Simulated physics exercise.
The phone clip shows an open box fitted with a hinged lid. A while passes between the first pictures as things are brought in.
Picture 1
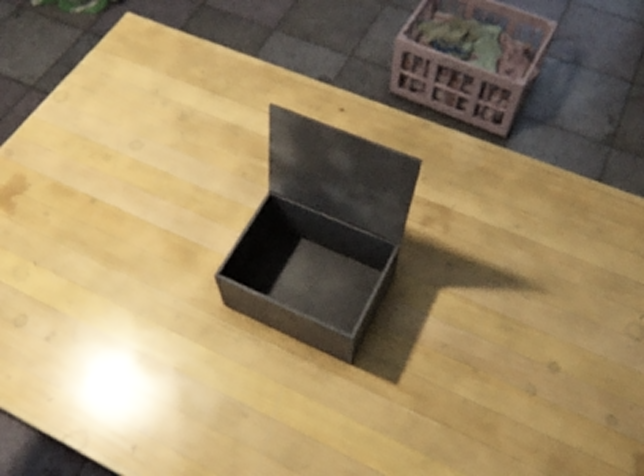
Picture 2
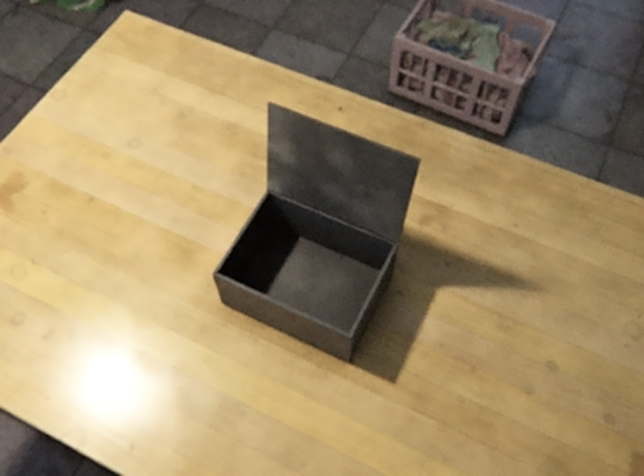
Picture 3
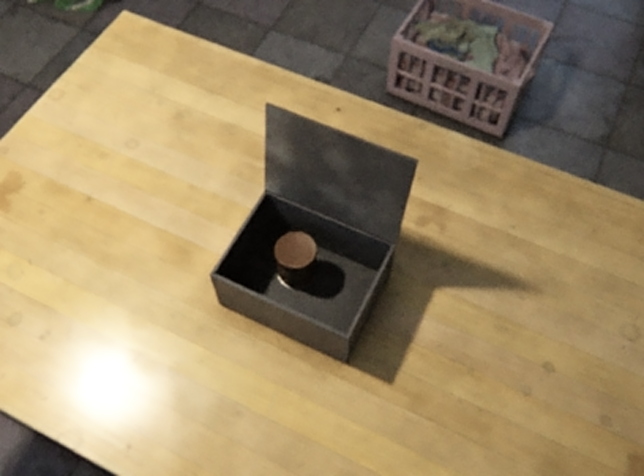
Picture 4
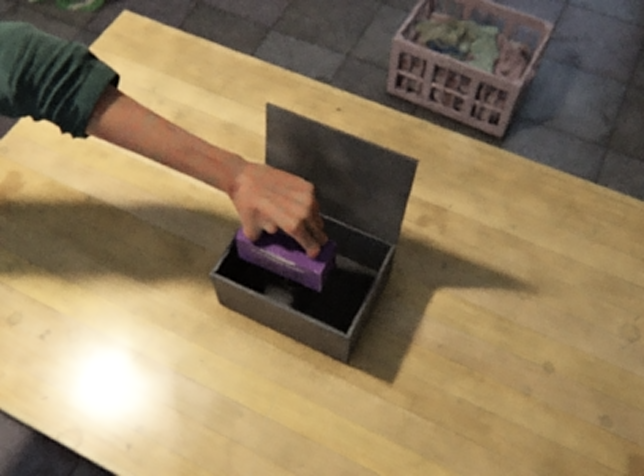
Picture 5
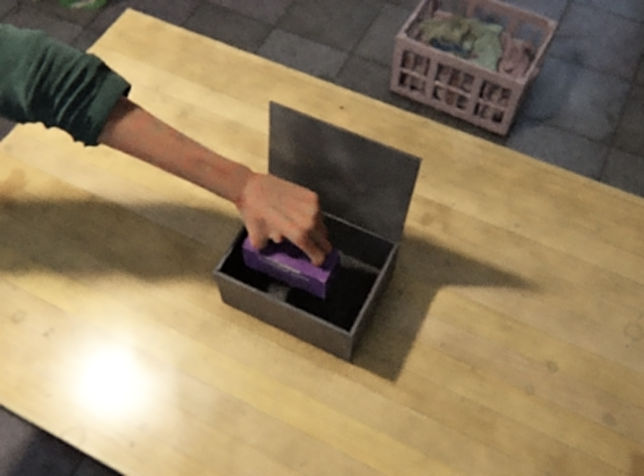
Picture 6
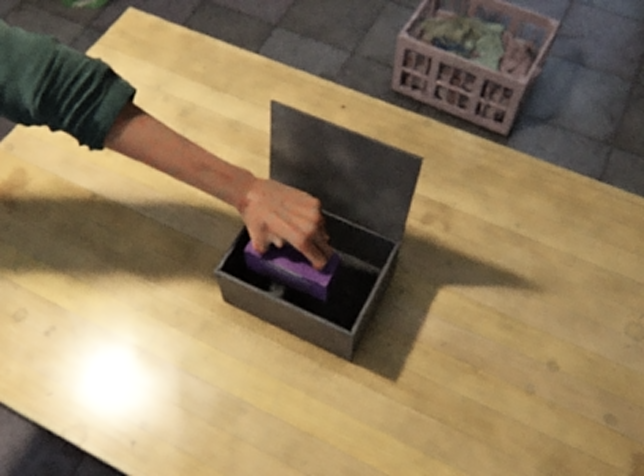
A hand in a dark green sleeve reaches in from the left and lowers a purple carton slightly into an open dark grey box, keeping hold of it. The box, its hinged lid raised, sits on a pale wooden table seen from above, with a pink crate of cloth-like items on grey paving behind. Earlier the box is empty, then holds a round brown tin; the view shifts very slightly.
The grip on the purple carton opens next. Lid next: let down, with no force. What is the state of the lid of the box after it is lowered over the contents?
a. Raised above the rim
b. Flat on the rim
Flat on the rim.
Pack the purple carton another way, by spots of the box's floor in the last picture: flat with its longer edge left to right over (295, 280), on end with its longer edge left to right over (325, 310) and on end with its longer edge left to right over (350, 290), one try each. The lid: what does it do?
Okay, so first it doesn't close, then it doesn't close, and last it doesn't close.
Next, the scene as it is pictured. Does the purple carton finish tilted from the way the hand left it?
The purple carton ends up leaning.
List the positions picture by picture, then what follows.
In the first picture, the last thing is not in view yet.
In the second picture, the last thing is not in view yet.
In the third picture, the last thing is not in view yet; brown tin (296, 261).
In the fourth picture, still above its spot; purple carton (286, 250).
In the fifth picture, still above its spot; purple carton (292, 258).
In the sixth picture, put in, still held; purple carton (293, 262).
Then, 0.50 s on from there, purple carton on its side near (290, 289); brown tin shifted a little.
Then, 1.40 s on from there, lid 72° above the rim; purple carton on its side near (289, 290); brown tin shifted a little.
Then, 1.80 s on from there, lid 42° above the rim; purple carton on its side near (290, 290); brown tin shifted a little.
Then, 2.10 s on from there, lid 14° above the rim; purple carton on its side near (290, 290); brown tin shifted a little.
In the end, lid shut; toppled in the box, purple carton; brown tin unmoved. At the end, from the last picture's camera, purple carton near (290, 290).
